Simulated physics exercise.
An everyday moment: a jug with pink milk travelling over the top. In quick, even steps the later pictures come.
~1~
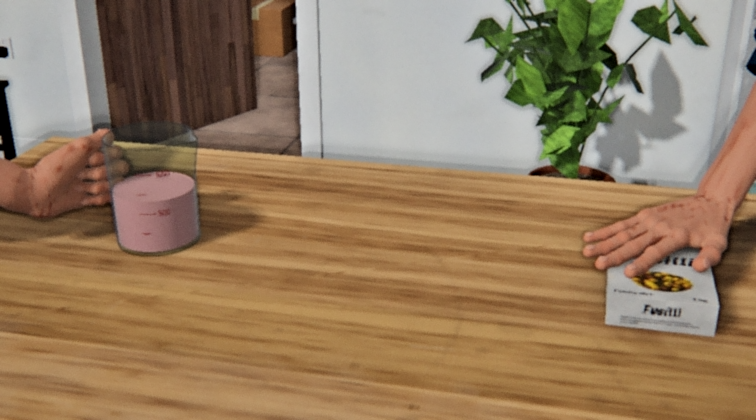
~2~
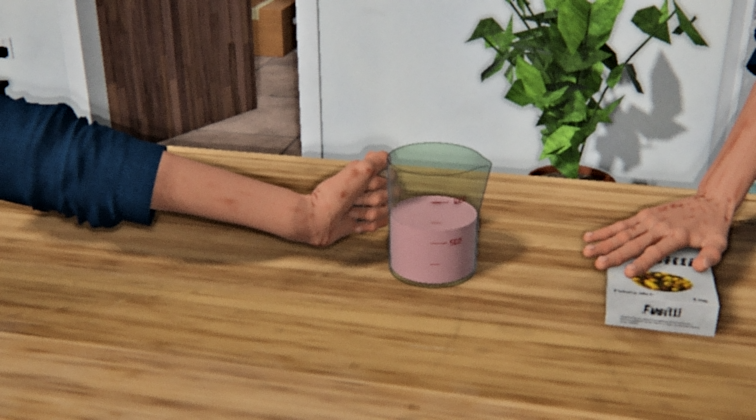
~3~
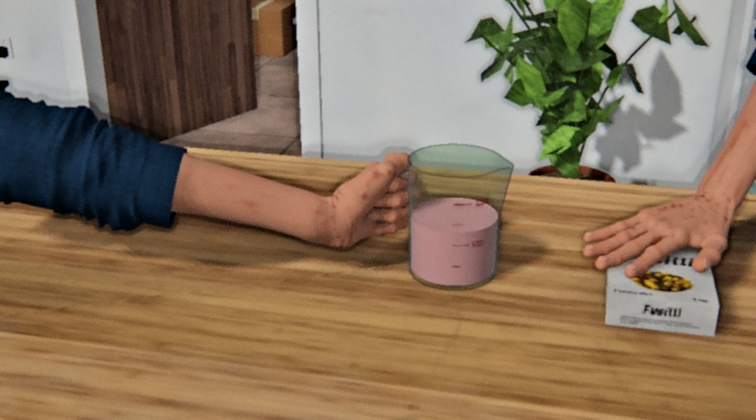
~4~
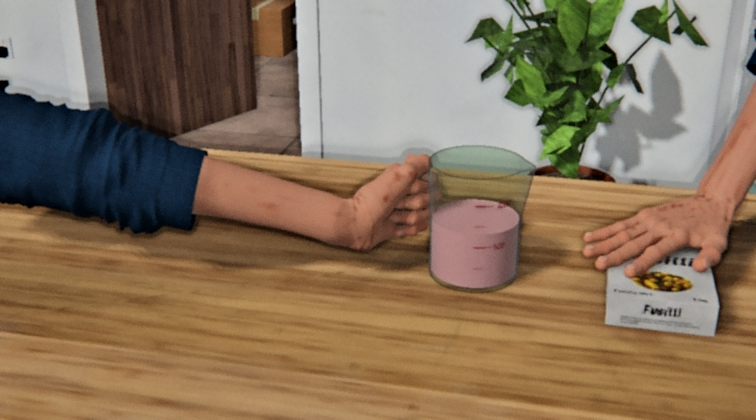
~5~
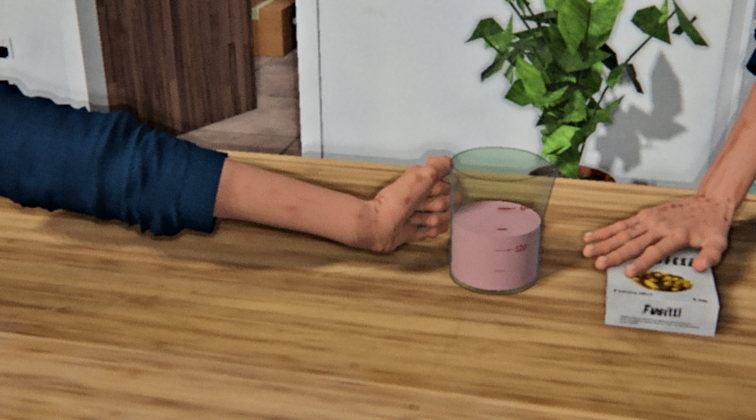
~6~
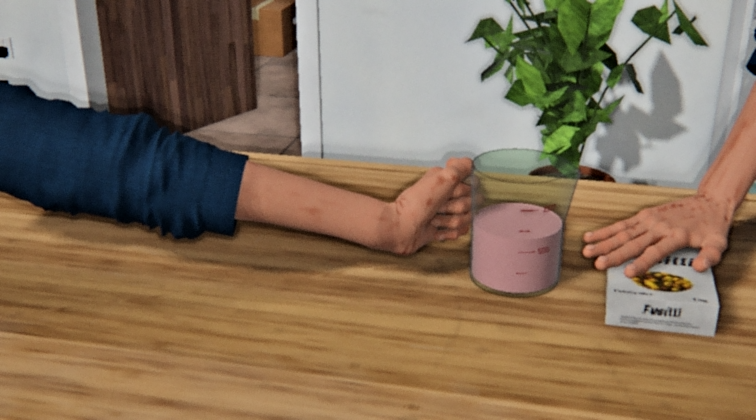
Clear jug half full of pink milk sliding rightward across a wooden table beside a hand, while another hand rests on a packet.
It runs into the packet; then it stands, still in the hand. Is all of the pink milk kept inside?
Yes, I expect the outside will stay clean.
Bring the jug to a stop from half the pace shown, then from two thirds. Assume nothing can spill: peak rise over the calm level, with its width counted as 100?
First case near 15 per cent, second near 15 per cent.
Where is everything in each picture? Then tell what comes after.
In the first picture, at rest; jug (153, 186) about half full; packet (658, 277).
In the second picture, under way; jug about half full, surface at (434, 214).
In the third picture, on by 20 px; jug (454, 214) about half full.
In the fourth picture, on by 20 px; jug about half full, surface at (476, 218).
In the fifth picture, on by 20 px; jug (496, 218) about half full.
In the sixth picture, on by 20 px; jug about half full, surface at (518, 222); packet (658, 277).
Shortly, the jug meets the packet.
Then, the pink milk surges up the wall; the wave climbs under half way to the rim.
At the finish, the jug stands at the packet; none is lost.
